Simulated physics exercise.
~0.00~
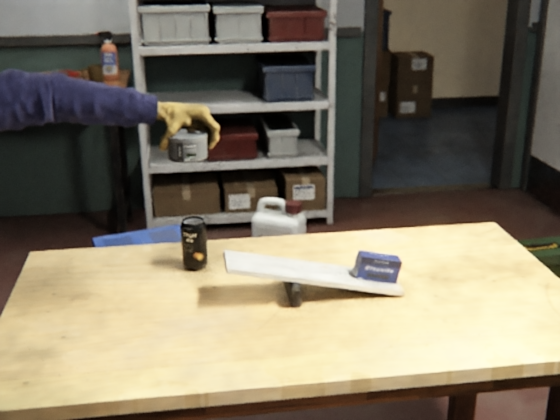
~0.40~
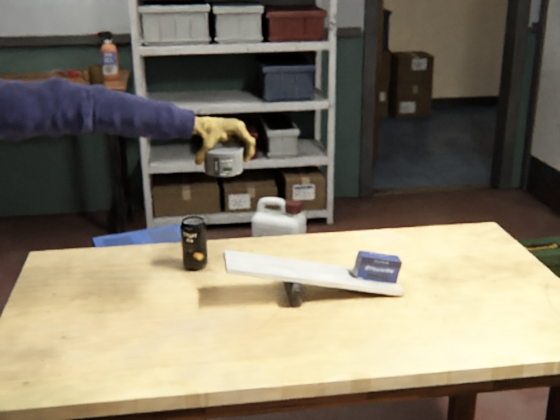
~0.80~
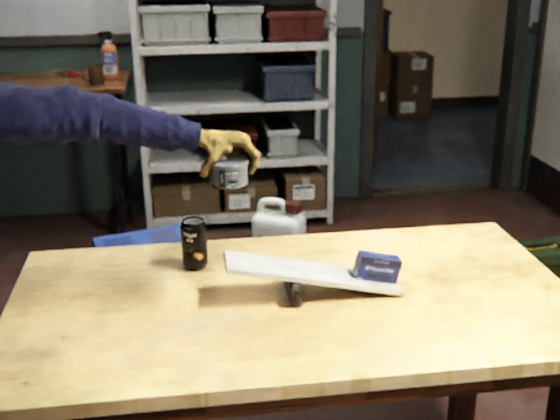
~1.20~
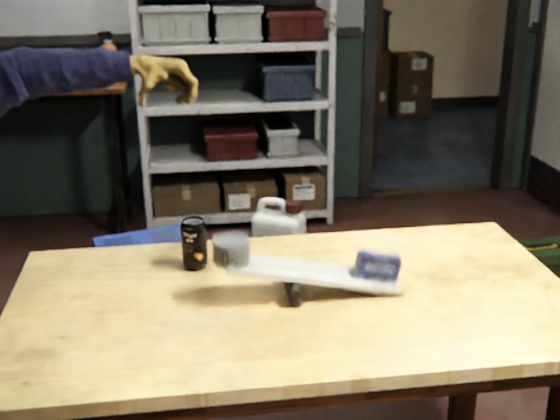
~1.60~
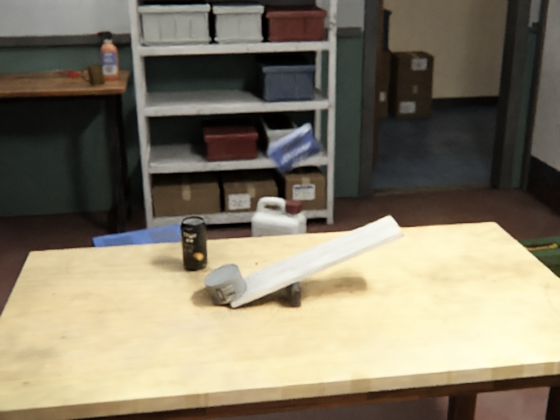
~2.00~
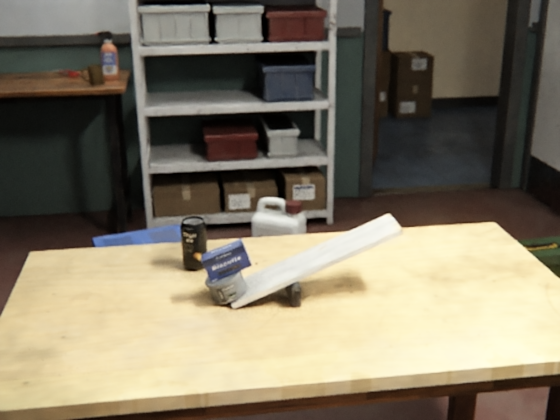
A hand drops a grey tub, tipping the plank and flipping the blue packet leftward.
